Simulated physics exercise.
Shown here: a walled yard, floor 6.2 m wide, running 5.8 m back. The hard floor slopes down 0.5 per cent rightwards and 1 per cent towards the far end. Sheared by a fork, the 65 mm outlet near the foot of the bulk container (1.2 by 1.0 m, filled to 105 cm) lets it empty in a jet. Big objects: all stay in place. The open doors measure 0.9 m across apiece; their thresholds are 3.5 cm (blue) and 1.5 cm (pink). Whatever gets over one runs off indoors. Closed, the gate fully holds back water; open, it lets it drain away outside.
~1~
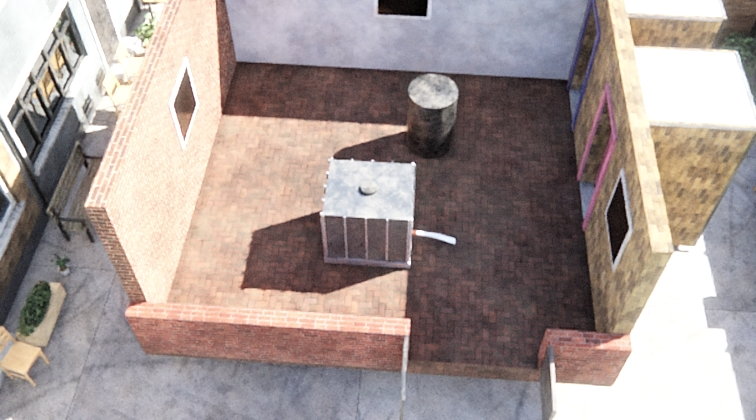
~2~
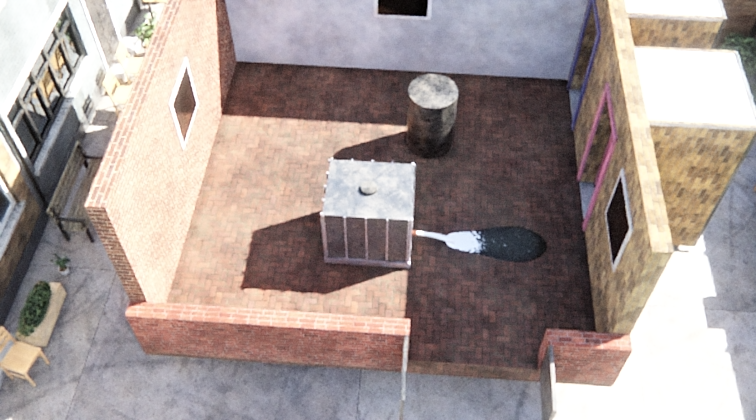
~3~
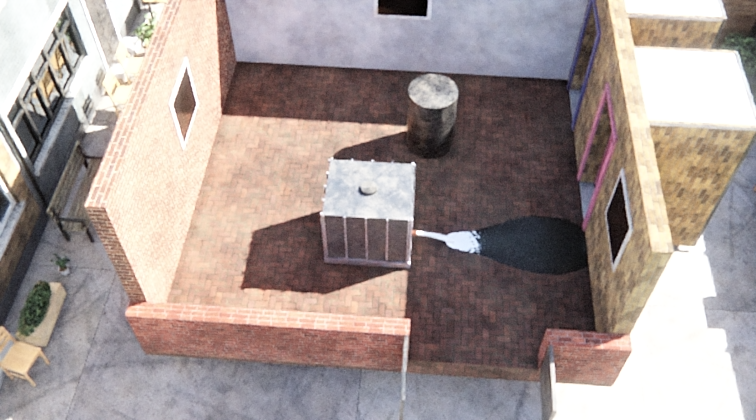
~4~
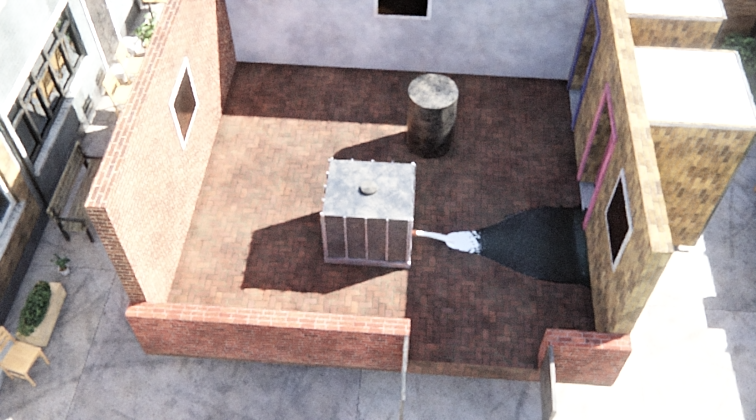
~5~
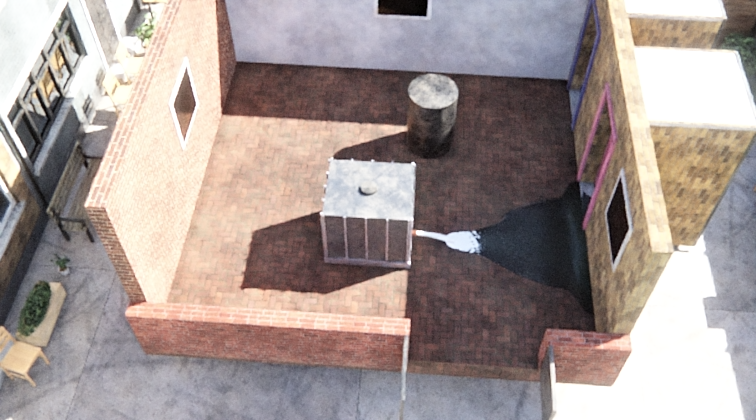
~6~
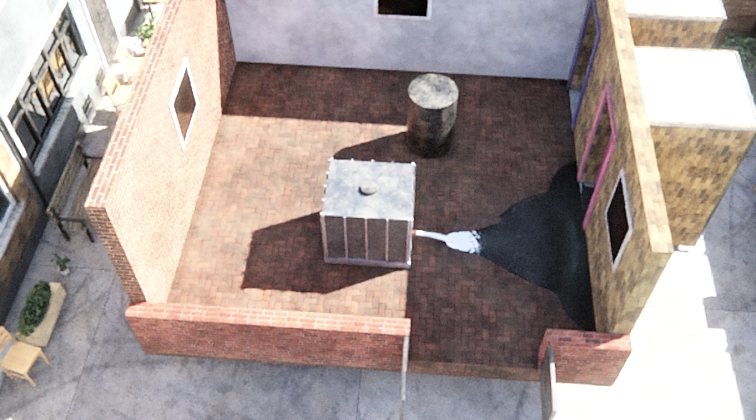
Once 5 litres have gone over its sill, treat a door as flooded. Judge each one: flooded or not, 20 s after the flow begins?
Blue door: Under the limit; pink door: Over the limit.
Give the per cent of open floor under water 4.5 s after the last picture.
20 %.
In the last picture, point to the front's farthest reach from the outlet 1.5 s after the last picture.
Roughly at (570, 134).
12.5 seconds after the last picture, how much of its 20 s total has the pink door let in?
Roughly 75 percent.
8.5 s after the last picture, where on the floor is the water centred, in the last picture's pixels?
Roughly (540, 207).
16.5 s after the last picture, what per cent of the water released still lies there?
Around 92 out of every hundred.
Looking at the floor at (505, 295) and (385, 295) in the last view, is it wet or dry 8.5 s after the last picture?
First spot waterlogged, second spot untouched.
Then, 1.5 s after the last picture water covers 10 % of the floor and is deepest (5 cm) near (583, 252); blue door not reached, pink door 2 cm at the sill, 1 L in.
Then, 4.5 s after the last picture water covers 20 % of the floor and is deepest (5 cm) near (583, 252); blue door 1 cm at the sill, 0 L in, pink door 2 cm at the sill, 4 L in.
Then, 8.5 s after the last picture water covers 25 % of the floor and is deepest (5 cm) near (583, 252); blue door 1.6 cm at the sill, 0 L in, pink door 2.1 cm at the sill, 7 L in.
Then, 12.5 s after the last picture water covers 30 % of the floor and is deepest (6 cm) near (583, 252); blue door 2.3 cm at the sill, 0 L in, pink door 2.1 cm at the sill, 10 L in.
Then, 16.5 s after the last picture water covers 35 % of the floor and is deepest (6 cm) near (583, 252); blue door 2.8 cm at the sill, 0 L in, pink door 2.1 cm at the sill, 13 L in.
